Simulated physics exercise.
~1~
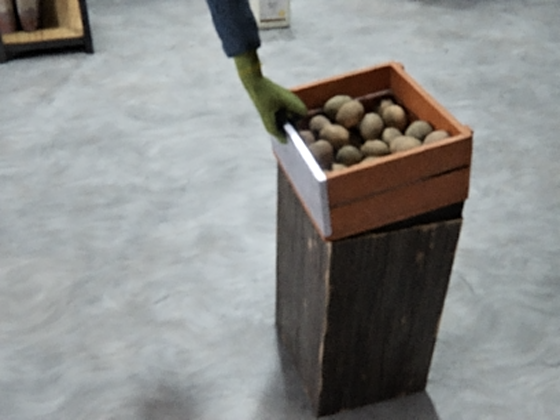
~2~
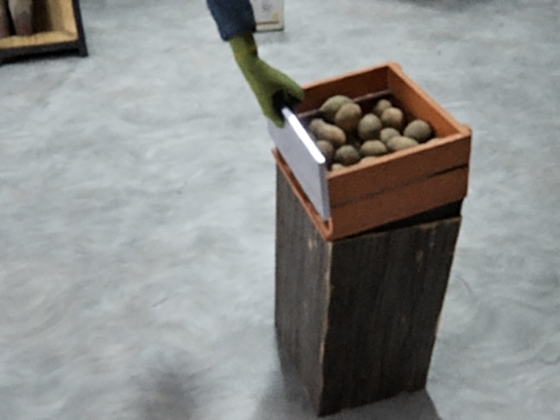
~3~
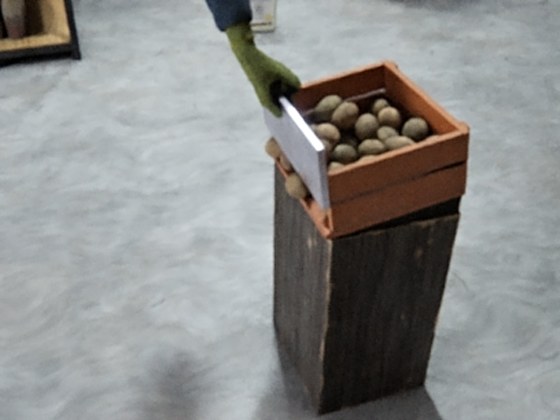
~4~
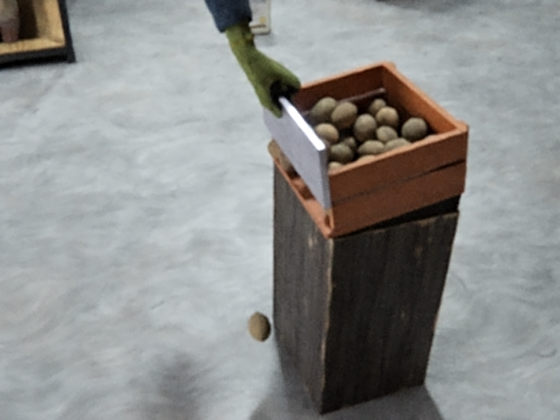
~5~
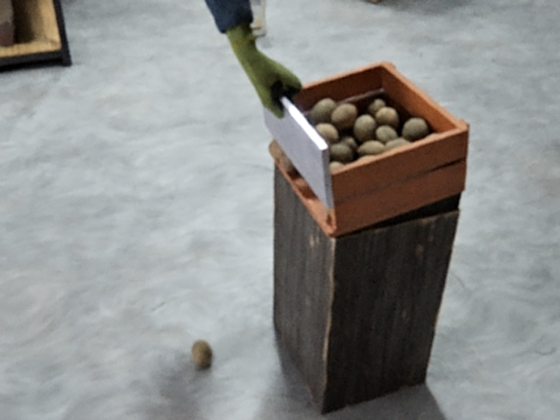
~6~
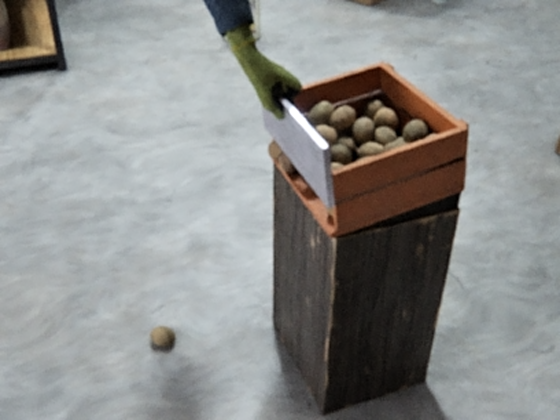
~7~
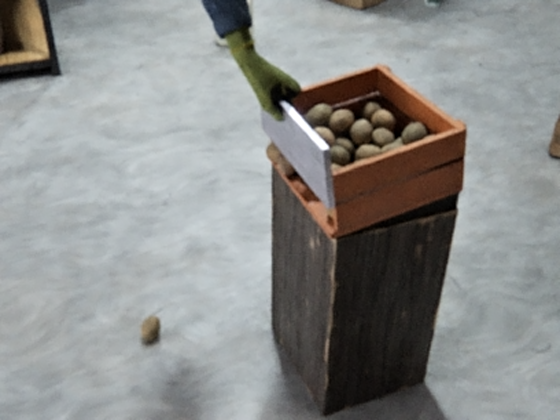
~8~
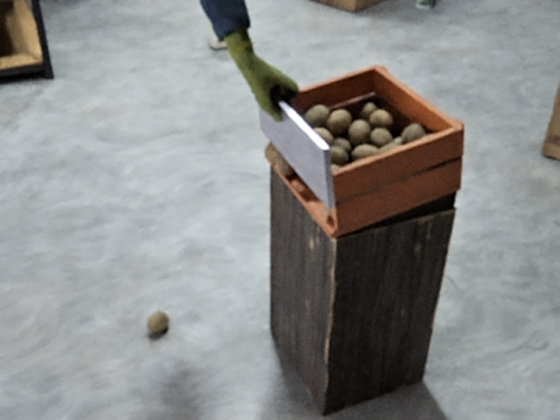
A green-gloved hand raised the pale gate at the left side of an orange bin of potatoes and held it there, and one potato dropped to the floor, rolled left, then edged back slightly while most stayed in the bin.
